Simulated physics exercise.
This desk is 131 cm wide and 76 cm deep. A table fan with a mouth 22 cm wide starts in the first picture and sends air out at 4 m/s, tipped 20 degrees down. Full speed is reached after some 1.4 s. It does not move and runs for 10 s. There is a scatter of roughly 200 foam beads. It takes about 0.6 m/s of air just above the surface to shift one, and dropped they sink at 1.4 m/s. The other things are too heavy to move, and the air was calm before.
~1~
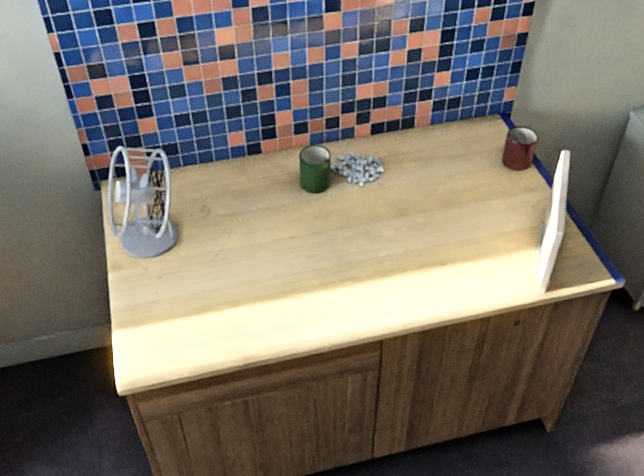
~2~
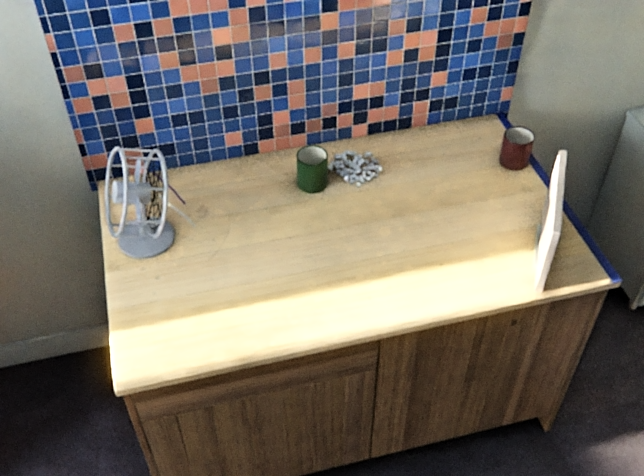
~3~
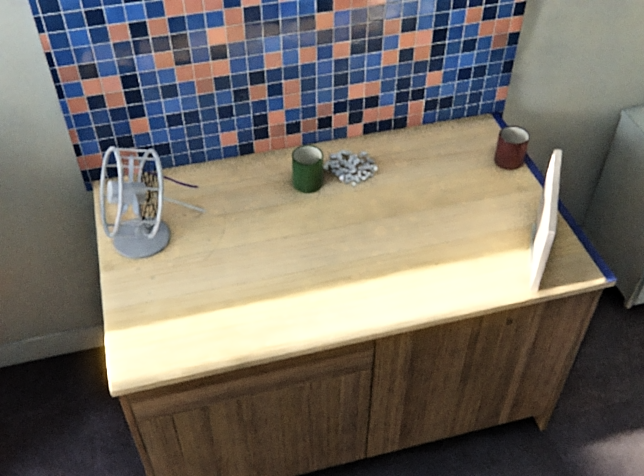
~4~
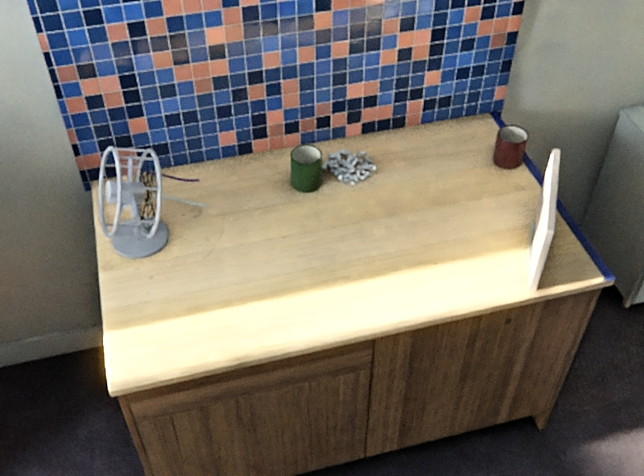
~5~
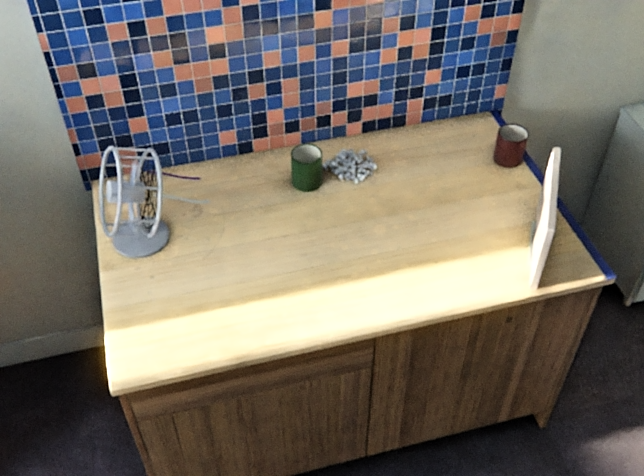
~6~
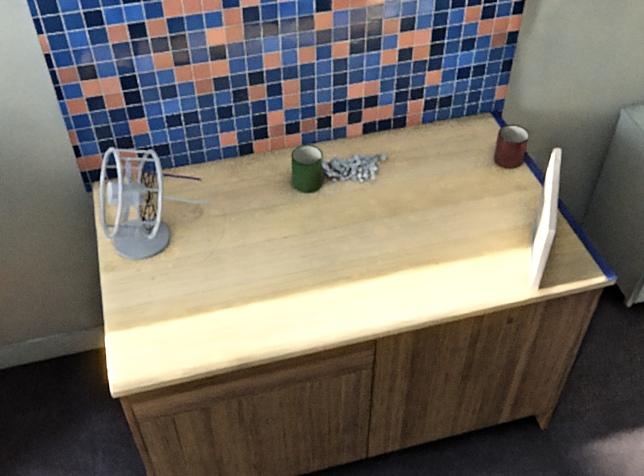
On a wooden desk against blue and orange tiles, a small fan sits at left as pale beads beside a green mug spread slightly.
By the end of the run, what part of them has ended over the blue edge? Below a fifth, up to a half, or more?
By then above half are over the blue edge.
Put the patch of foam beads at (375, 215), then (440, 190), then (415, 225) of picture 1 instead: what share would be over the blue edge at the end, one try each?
In turn about 50 %, 100 %, 20 %.
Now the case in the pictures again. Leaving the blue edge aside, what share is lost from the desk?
Some 0 per cent.
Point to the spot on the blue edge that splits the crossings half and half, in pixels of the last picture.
Near (505, 123).
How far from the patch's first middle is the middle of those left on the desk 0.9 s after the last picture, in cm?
About 5 cm.
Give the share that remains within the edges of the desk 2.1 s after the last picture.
Near 10 %.
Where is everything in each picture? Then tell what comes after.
In the first frame, the middle of the foam beads is near (358, 169), none has stirred yet and the mouth of the table fan is at (138, 193).
In the second frame, the middle of the foam beads is near (355, 169), none has stirred yet and the blue edge is centred on (555, 187).
In the third frame, the middle of the foam beads is near (351, 169), none has stirred yet, the top of a mug is at (307, 155) and the top of a mug is at (514, 135).
In the fourth frame, the middle of the foam beads is near (349, 168) and none has stirred yet.
In the fifth frame, the middle of the foam beads is near (351, 165) and about 5 % have left their places.
In the sixth frame, the middle of the foam beads is near (351, 167), the farthest in sight from the table fan is at (385, 157) and about 40 % have left their places.
Then, 0.9 s after the last picture the count stands so, 48 % are over the blue edge; the middle of those still in play is near (374, 163).
Then, 2.1 s after the last picture the count stands so, 91 % are over the blue edge.
Then, 4.4 s after the last picture the count stands so, 100 % are over the blue edge.
Then, 8.9 s after the last picture, at the end, 100 % are over the blue edge.
